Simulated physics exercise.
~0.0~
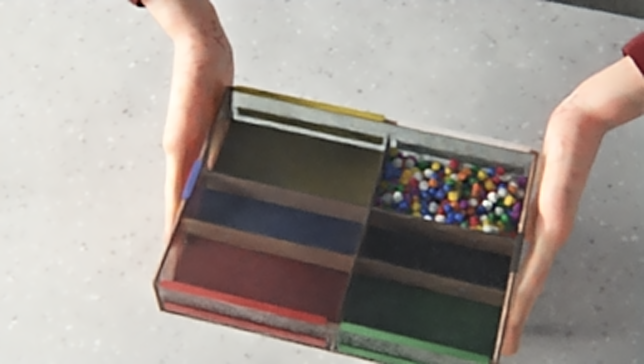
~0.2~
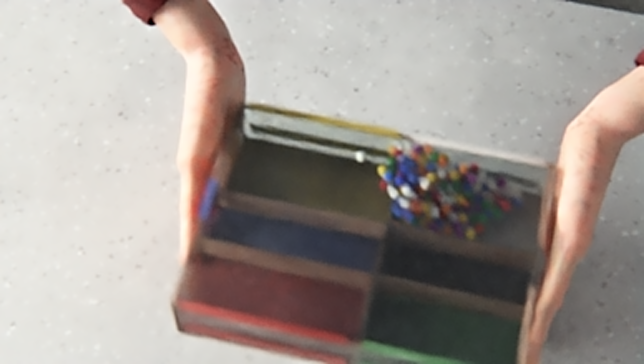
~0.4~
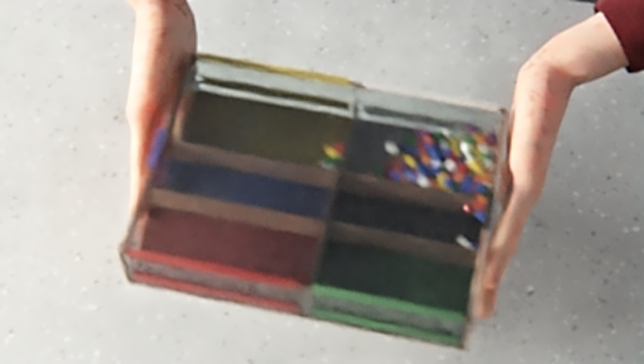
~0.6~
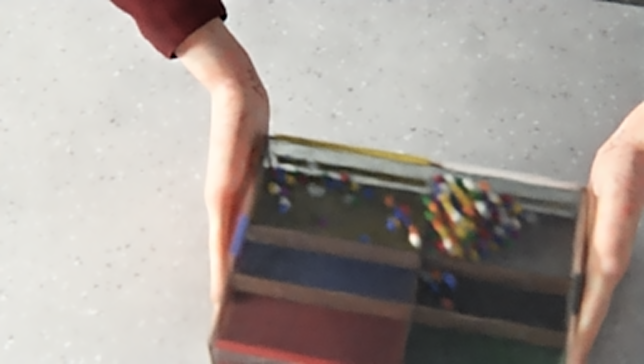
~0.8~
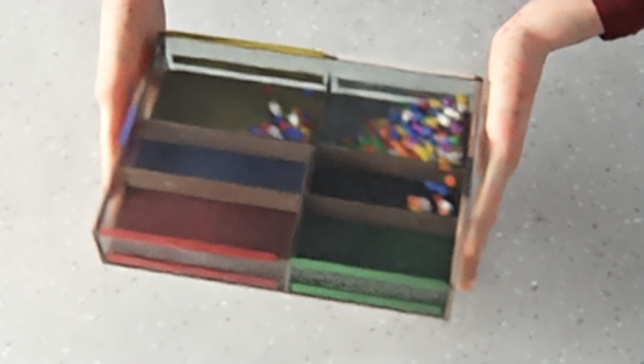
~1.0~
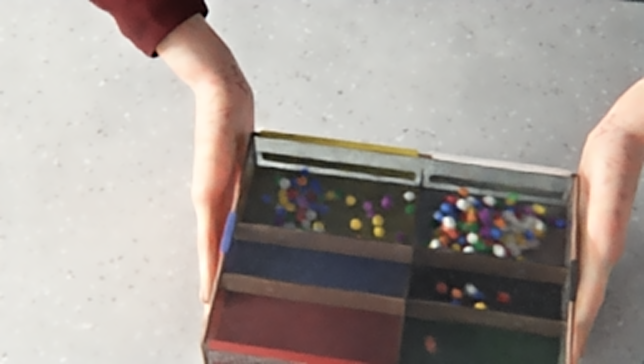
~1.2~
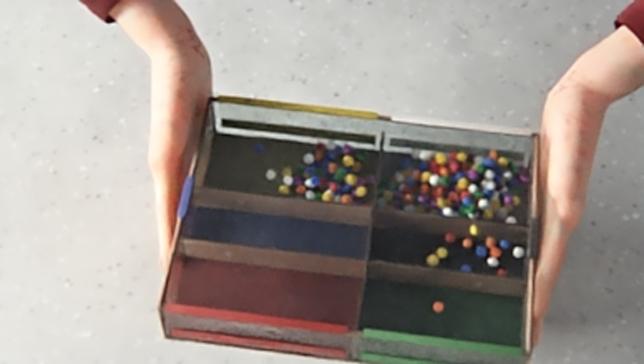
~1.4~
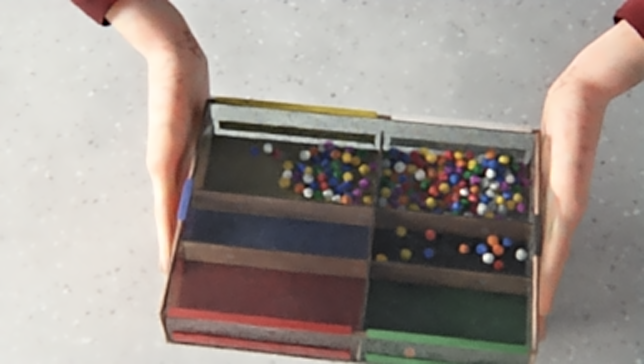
Two hands shook a clear-lidded, divided box of colorful beads back and forth, scattering some from the top right compartment into neighboring sections, until the box steadied with most still there, many in the yellow-edged section and a few in the black one.
